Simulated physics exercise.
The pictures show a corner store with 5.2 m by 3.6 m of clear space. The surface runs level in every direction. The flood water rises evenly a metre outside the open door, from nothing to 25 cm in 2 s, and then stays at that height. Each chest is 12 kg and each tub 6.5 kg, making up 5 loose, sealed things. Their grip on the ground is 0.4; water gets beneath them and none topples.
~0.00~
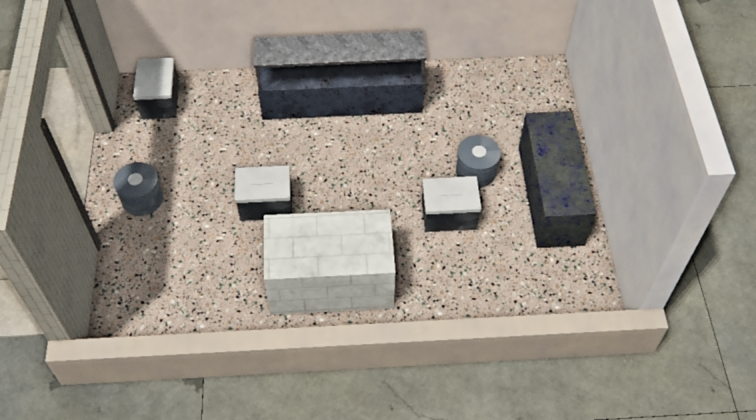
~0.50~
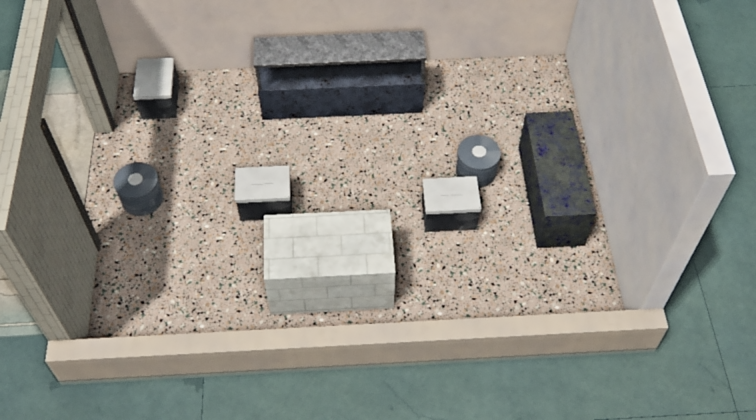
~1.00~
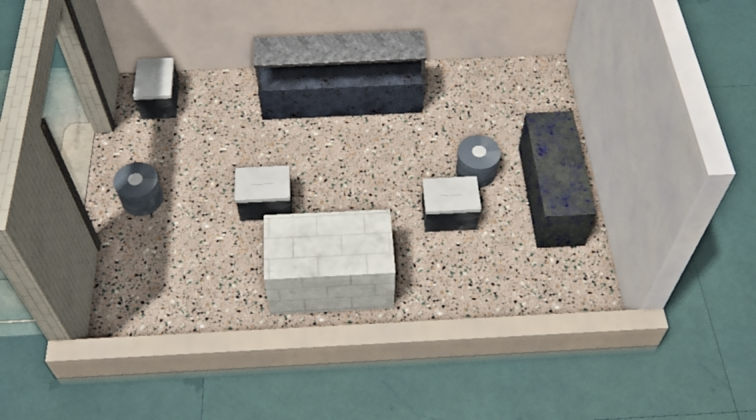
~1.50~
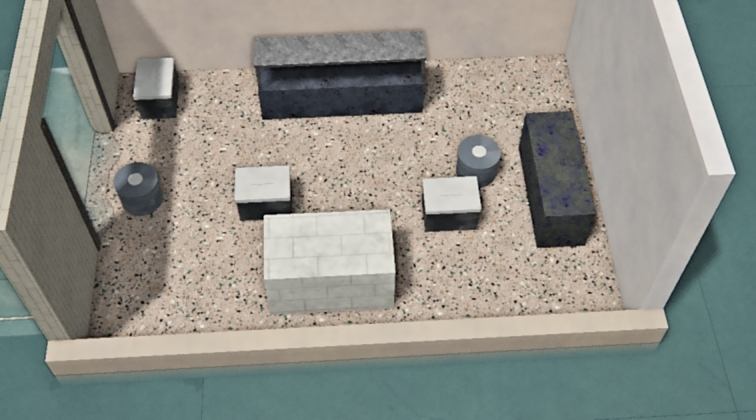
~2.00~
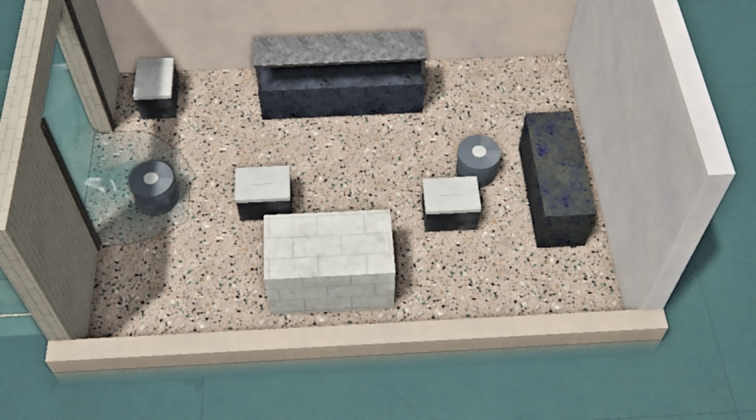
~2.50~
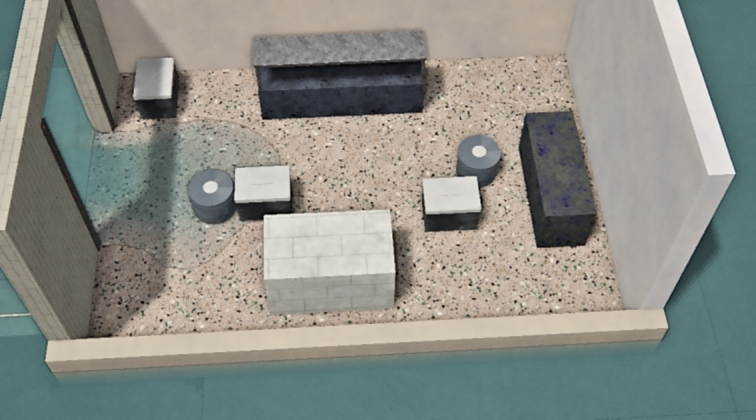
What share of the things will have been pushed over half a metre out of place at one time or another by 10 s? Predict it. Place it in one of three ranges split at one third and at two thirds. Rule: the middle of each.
Range: The top, two thirds or more.
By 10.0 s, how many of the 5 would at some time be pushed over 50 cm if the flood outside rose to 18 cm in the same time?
4.
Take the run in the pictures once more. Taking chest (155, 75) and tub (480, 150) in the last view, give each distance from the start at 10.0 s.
They've ended up 60 cm and 200 cm away, in that order.
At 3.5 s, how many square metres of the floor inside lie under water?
About 8.0 m2.
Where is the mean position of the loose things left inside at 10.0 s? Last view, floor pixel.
The centre is close to (450, 199).
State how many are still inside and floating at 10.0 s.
It comes to 5.
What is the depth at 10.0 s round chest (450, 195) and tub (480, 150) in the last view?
I'd put it at 17 cm and 17 cm respectively.
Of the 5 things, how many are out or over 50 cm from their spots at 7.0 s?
Result: 4.
After 3.5 s 2 of 5 are over 50 cm from their spots; 1 afloat.
After 4.5 s 2 of 5 are over 50 cm from their spots; 2 afloat.
After 7.0 s 4 of 5 are over 50 cm from their spots; 5 afloat.
After 10.0 s 5 of 5 are over 50 cm from their spots, and 5 have been at some point; 5 afloat.
